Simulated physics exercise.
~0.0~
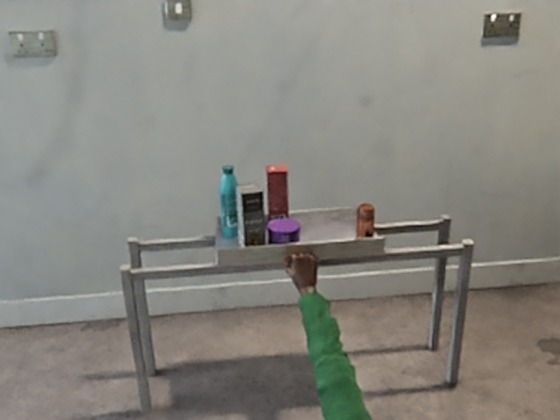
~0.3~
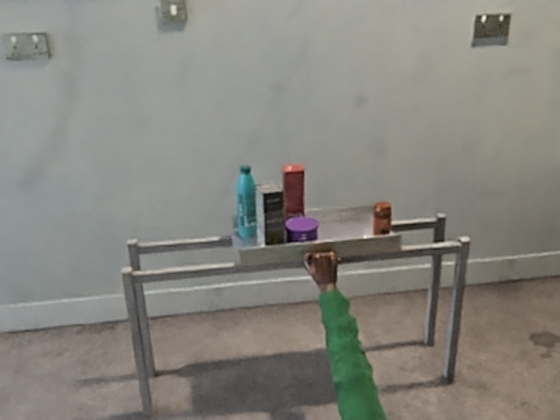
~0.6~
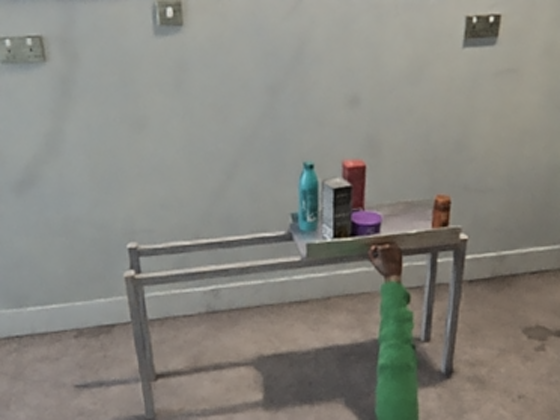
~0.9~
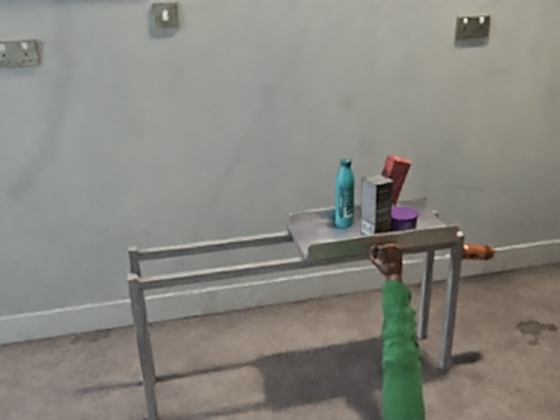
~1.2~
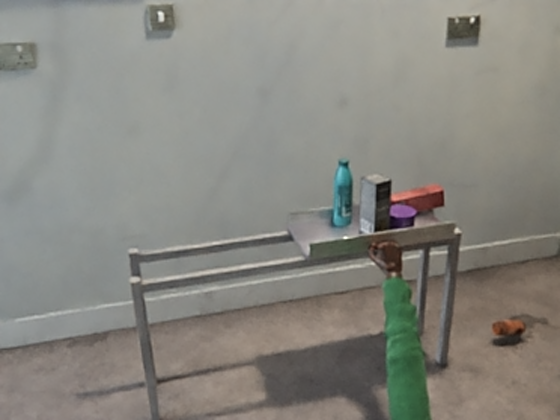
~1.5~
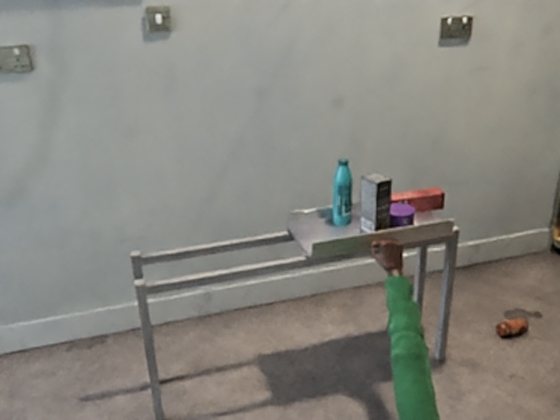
A metal tray holding a turquoise bottle, a grey carton, a red carton, a purple tub and an orange can slides right along a rail frame, pushed by a green-sleeved arm gripping its front edge. It speeds up, then halts abruptly at the right end. The orange can carries on over the side and drops toward the floor, while the red carton tilts to the right and falls flat on the tray. The bottle, grey carton and tub stay upright. At the end, the can lies on its side on the floor, and the hand remains at the still tray.
